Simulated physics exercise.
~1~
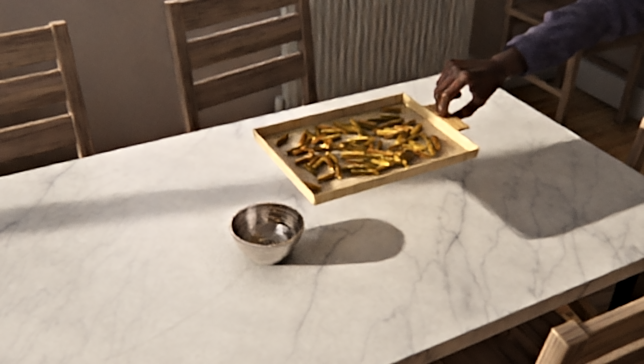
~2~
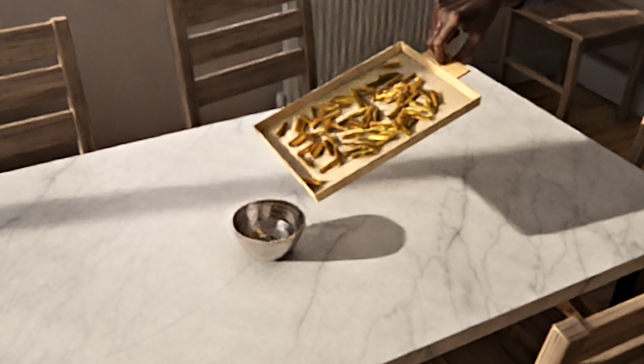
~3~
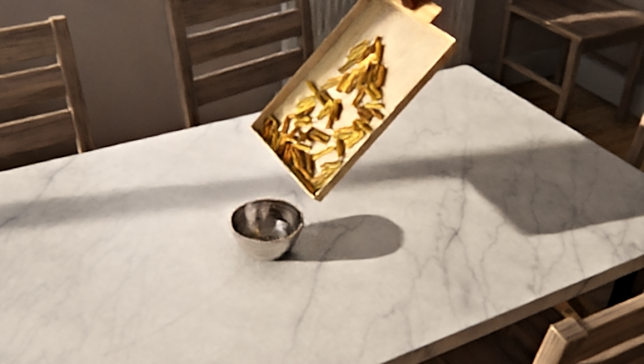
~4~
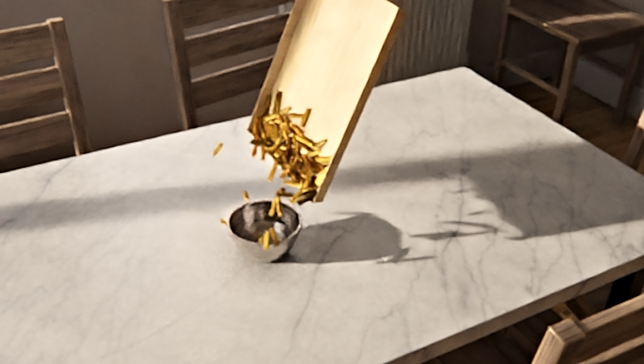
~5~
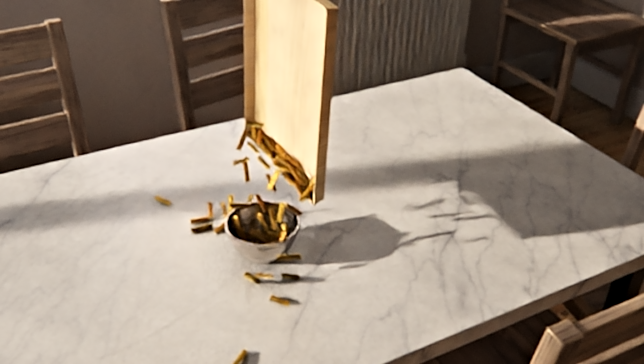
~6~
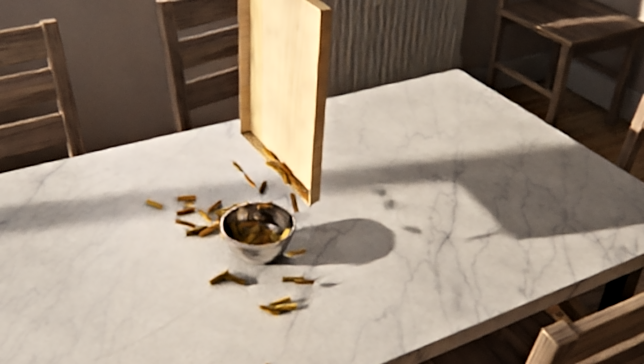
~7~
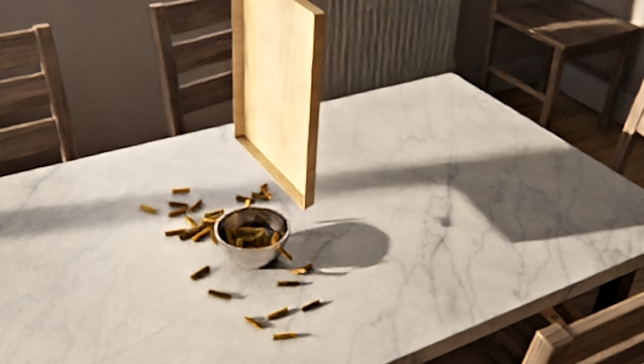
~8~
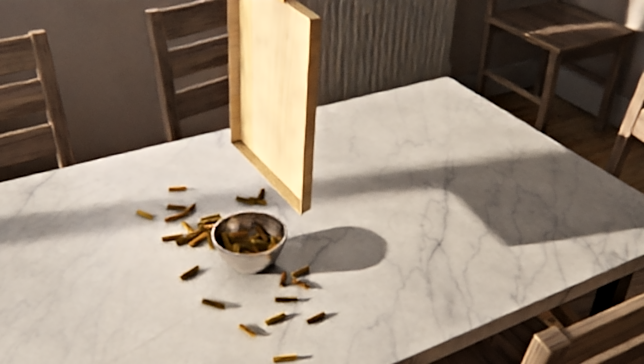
A white marble table with wooden chairs around it stands in a sunlit room, seen from above by a gently swaying camera. A hand at the upper right holds a shallow, pale wooden tray of yellow and brown pasta pieces, with a small silver-coloured bowl nearby. The hand lifts the tray and tilts it steeply leftward, passing out of view as the pieces slide toward the lower edge. They tumble into the bowl, while others scatter across the tabletop. The emptied tray stays upright above the table, with about half the pieces in the bowl and the rest lying around it.
